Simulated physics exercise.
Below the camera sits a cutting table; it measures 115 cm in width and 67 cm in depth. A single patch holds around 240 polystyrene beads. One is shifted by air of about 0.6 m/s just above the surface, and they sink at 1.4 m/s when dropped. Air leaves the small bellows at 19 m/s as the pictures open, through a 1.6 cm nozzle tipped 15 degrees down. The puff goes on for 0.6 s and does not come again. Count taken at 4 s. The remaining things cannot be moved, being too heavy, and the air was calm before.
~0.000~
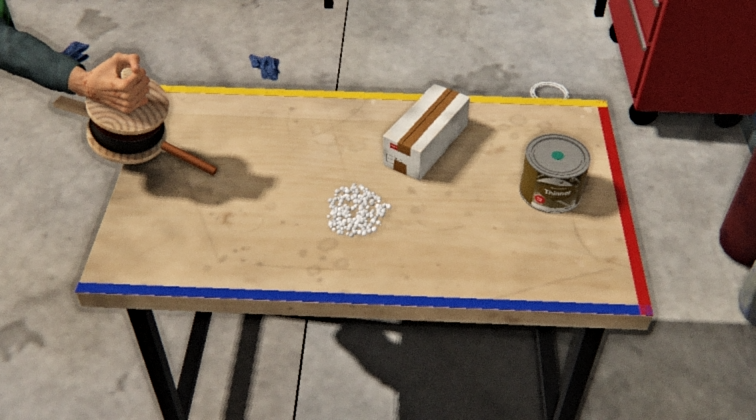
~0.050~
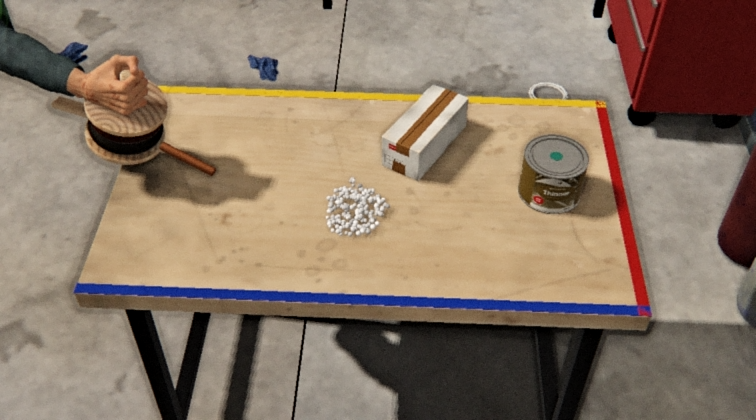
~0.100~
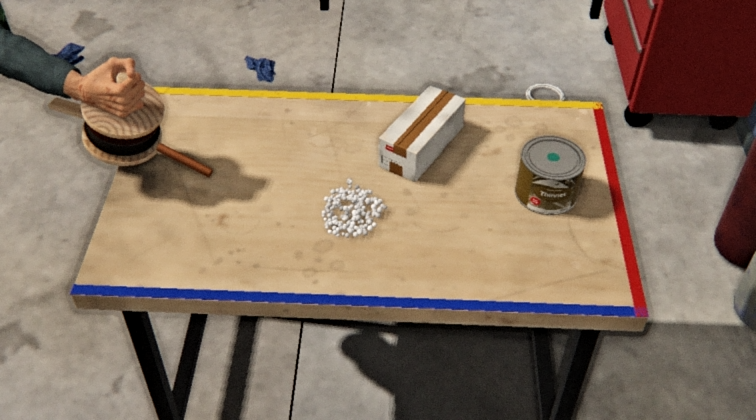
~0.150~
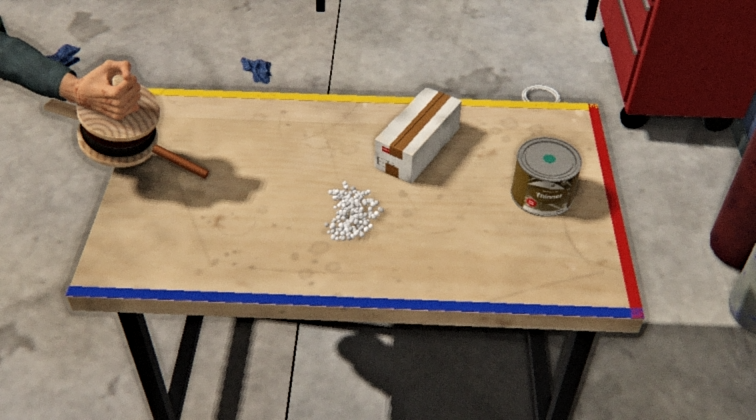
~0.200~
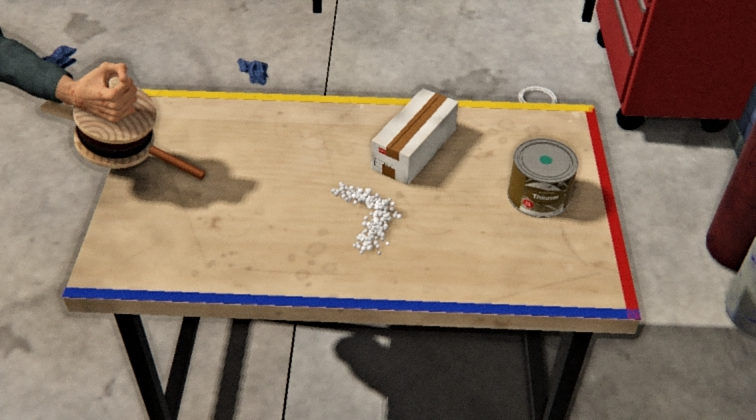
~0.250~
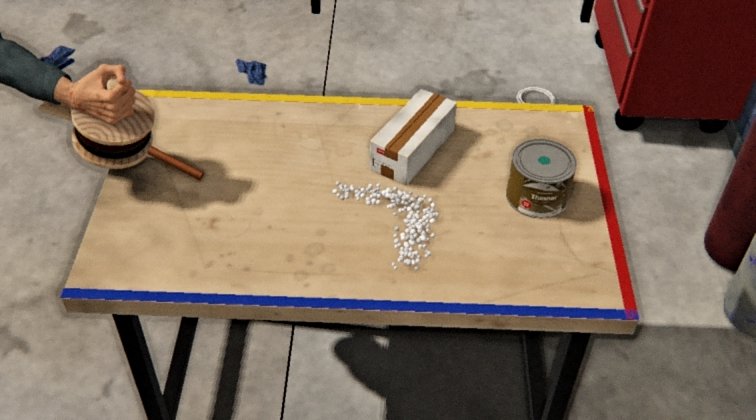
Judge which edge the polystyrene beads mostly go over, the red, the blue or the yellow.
Most go over the red edge.
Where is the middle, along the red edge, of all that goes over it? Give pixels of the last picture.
The middle of the crossings lies near (623, 246) in the last picture.
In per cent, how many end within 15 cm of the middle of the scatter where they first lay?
About 0 %.
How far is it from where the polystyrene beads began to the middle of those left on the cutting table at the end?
That comes to some 40 centimetres.
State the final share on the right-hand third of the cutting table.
I'd put it at about 50 percent.
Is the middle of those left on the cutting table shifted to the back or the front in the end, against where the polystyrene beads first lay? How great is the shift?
It drifted backwards, around 15 cm in all.
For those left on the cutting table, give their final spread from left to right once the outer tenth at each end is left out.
I'd say close to 10 cm.
After 0.8 s, 60 % are still on the top, 9 % are over the blue edge, 0 % over the yellow edge and 32 % over the red edge; the middle of those left on the top is near (493, 189).
After 1.3 s, 50 % are still on the top, 9 % are over the blue edge, 0 % over the yellow edge and 41 % over the red edge; the middle of those left on the top is near (505, 180).
After 2.2 s, 50 % are still on the top, 9 % are over the blue edge, 0 % over the yellow edge and 41 % over the red edge; the middle of those left on the top is near (505, 180).
After 4.0 s, at the end, 9 % are over the blue edge, 0 % over the yellow edge and 41 % over the red edge; the middle of those left on the top is near (505, 180).
